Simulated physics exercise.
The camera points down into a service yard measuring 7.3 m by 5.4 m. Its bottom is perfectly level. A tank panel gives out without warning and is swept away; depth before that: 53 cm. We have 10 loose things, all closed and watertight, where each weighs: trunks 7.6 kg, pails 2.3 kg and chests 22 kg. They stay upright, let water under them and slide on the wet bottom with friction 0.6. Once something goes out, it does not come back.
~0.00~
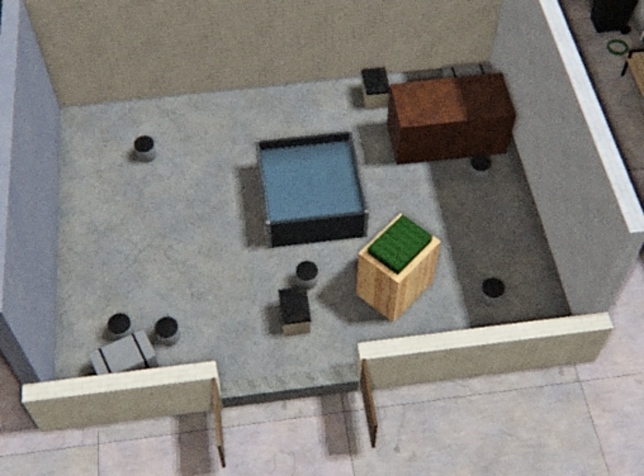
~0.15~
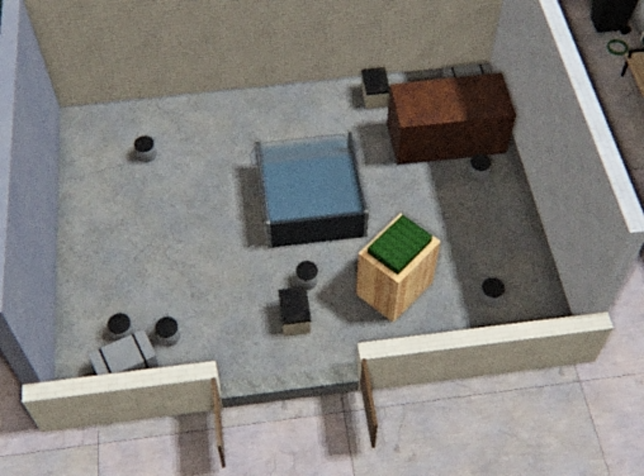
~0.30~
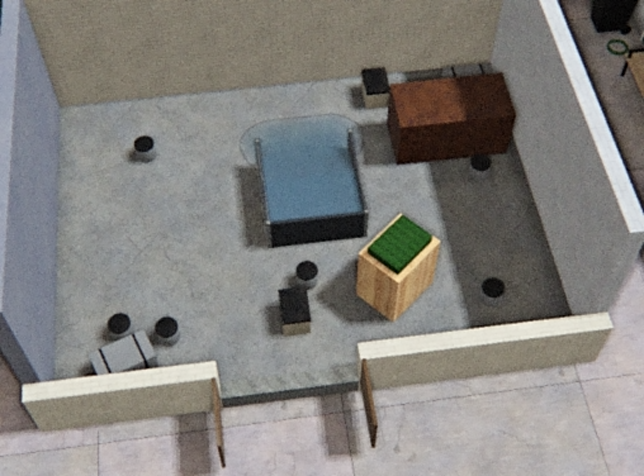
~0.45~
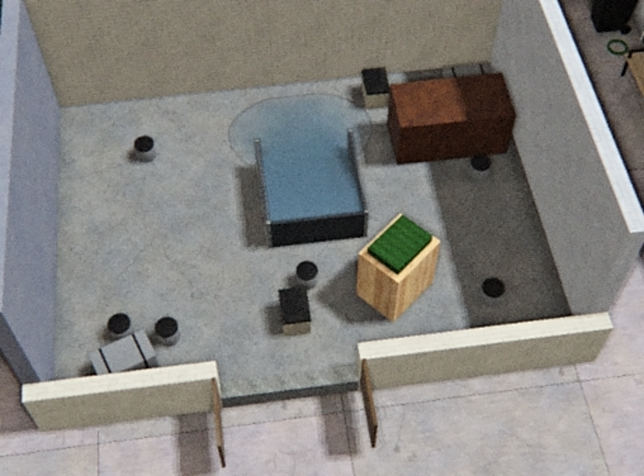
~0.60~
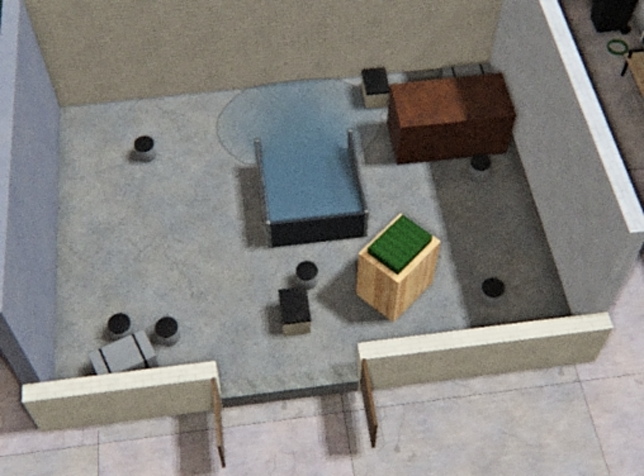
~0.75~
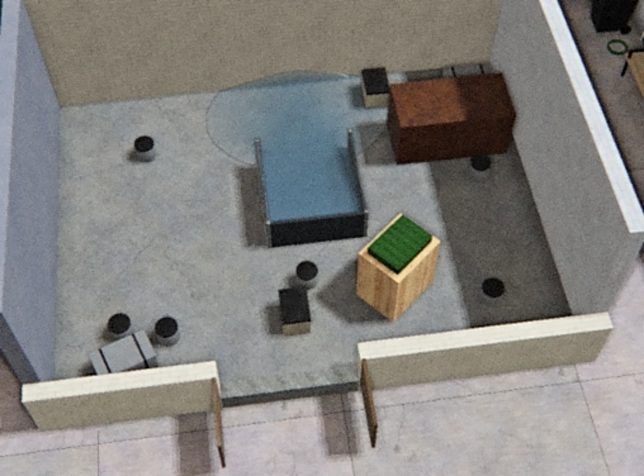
The clip shows a walled yard seen from above, where the far panel of a dark-sided tank of blue water disappears and water spreads across the grey floor behind it in a widening rounded sheet, while the surrounding objects stay still.
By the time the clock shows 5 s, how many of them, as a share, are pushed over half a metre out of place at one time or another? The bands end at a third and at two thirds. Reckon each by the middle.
Lower band.
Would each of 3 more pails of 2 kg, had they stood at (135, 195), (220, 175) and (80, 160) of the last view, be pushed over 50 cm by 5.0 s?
In the order asked: Farther than that, not as far, farther than that.
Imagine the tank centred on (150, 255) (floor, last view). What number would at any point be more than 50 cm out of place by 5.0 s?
The answer would then be 1.
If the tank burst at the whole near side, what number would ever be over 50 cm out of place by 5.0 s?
That would give 4.
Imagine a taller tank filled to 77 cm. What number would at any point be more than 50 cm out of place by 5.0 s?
Count under that change: 3.
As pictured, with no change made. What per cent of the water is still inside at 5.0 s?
Remaining: Approx. 100 per cent.
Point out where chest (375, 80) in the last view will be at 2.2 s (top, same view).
Close to pixel (432, 87).
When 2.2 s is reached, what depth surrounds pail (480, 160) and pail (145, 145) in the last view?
Roughly 0 and 1 cm.
After 1.1 s 0 of 10 are over 50 cm from their spots; 0 afloat.
After 2.2 s 1 of 10 are over 50 cm from their spots; 1 afloat.
After 3.5 s 2 of 10 are over 50 cm from their spots; 1 afloat.
After 5.0 s 2 of 10 are over 50 cm from their spots, and 2 have been at some point; 3 afloat.
